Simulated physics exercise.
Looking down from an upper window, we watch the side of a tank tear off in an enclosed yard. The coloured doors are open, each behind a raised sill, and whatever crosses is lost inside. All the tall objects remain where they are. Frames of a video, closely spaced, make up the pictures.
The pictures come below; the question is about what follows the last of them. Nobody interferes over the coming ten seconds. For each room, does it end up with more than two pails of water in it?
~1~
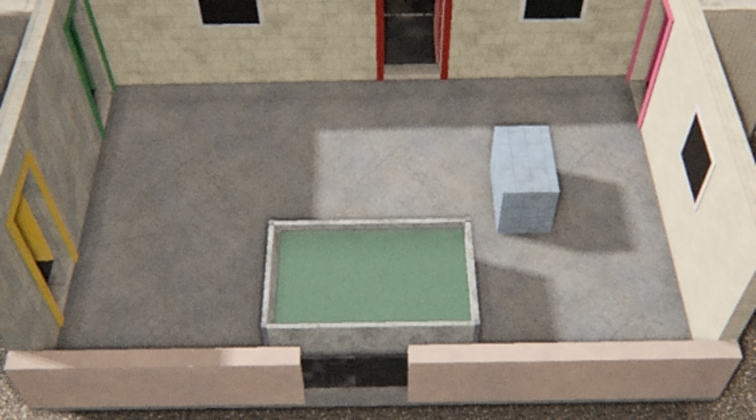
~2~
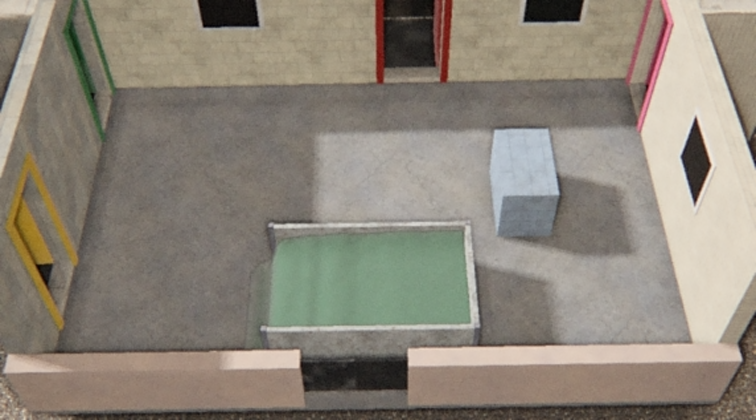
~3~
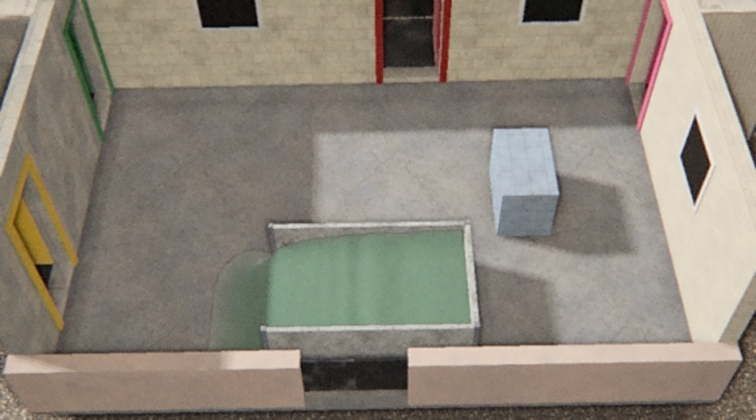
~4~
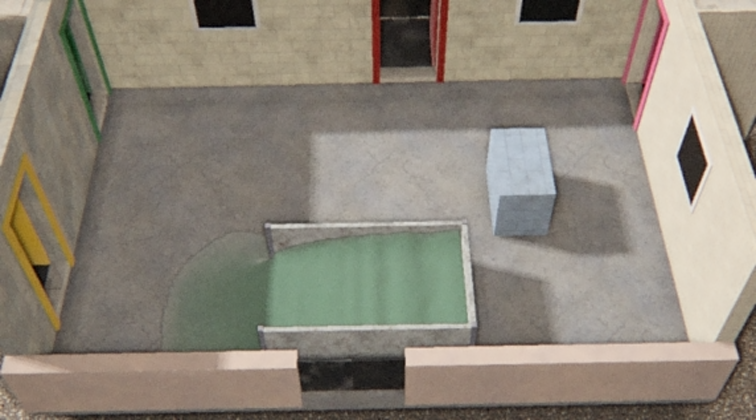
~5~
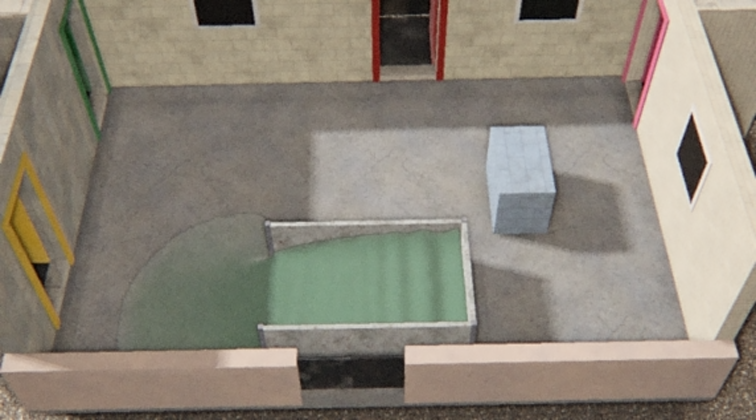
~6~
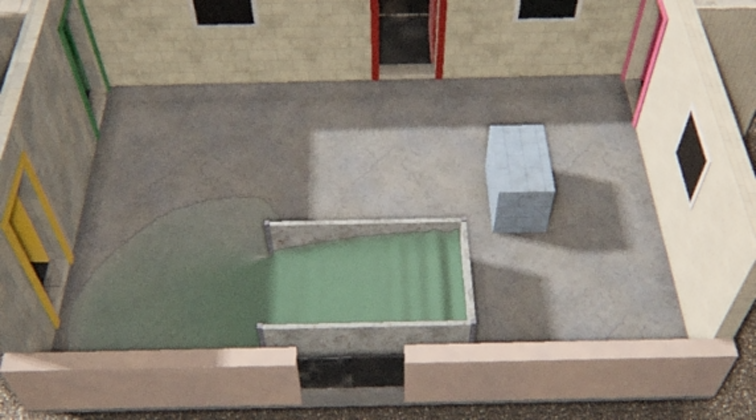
As I see it, I expect the green door to let through too much, I expect the red door to let through an acceptable amount, I expect the yellow door to let through too much, I expect the pink door to let through too much.
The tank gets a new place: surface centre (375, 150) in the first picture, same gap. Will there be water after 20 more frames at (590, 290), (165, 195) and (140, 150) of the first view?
Points in turn: Not reached; inundated; inundated.
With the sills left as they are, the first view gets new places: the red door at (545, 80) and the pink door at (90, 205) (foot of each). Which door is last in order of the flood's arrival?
Answer: The red-painted one.
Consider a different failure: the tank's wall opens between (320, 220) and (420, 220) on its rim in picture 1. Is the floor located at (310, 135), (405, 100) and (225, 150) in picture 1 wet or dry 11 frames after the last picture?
In turn: Inundated, then inundated, then inundated.
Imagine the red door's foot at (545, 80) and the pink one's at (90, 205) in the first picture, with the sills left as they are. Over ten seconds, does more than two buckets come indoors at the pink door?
One by one: Pink floods.
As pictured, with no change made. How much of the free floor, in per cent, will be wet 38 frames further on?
Roughly 70 per cent.
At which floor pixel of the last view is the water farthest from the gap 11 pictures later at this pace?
The farthest wet spot is near (109, 89).
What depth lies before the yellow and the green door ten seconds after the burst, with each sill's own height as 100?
Estimate, in order: 60 and 60 percent.
A moment on, water covers 25 % of the floor; the green door not reached, the red door not reached, the yellow door over two buckets in, the pink door not reached.
Next, water covers 30 % of the floor; the green door wet at the sill, nothing in, the red door not reached, the yellow door far over two buckets in, the pink door not reached.
Then, water covers 35 % of the floor; the green door under two buckets in, the red door not reached, the yellow door far over two buckets in, the pink door not reached.
Later, water covers 70 % of the floor; the green door far over two buckets in, the red door wet at the sill, nothing in, the yellow door far over two buckets in, the pink door not reached.
In the end, water covers 95 % of the floor; the green door far over two buckets in, the red door wet at the sill, nothing in, the yellow door far over two buckets in, the pink door over two buckets in.
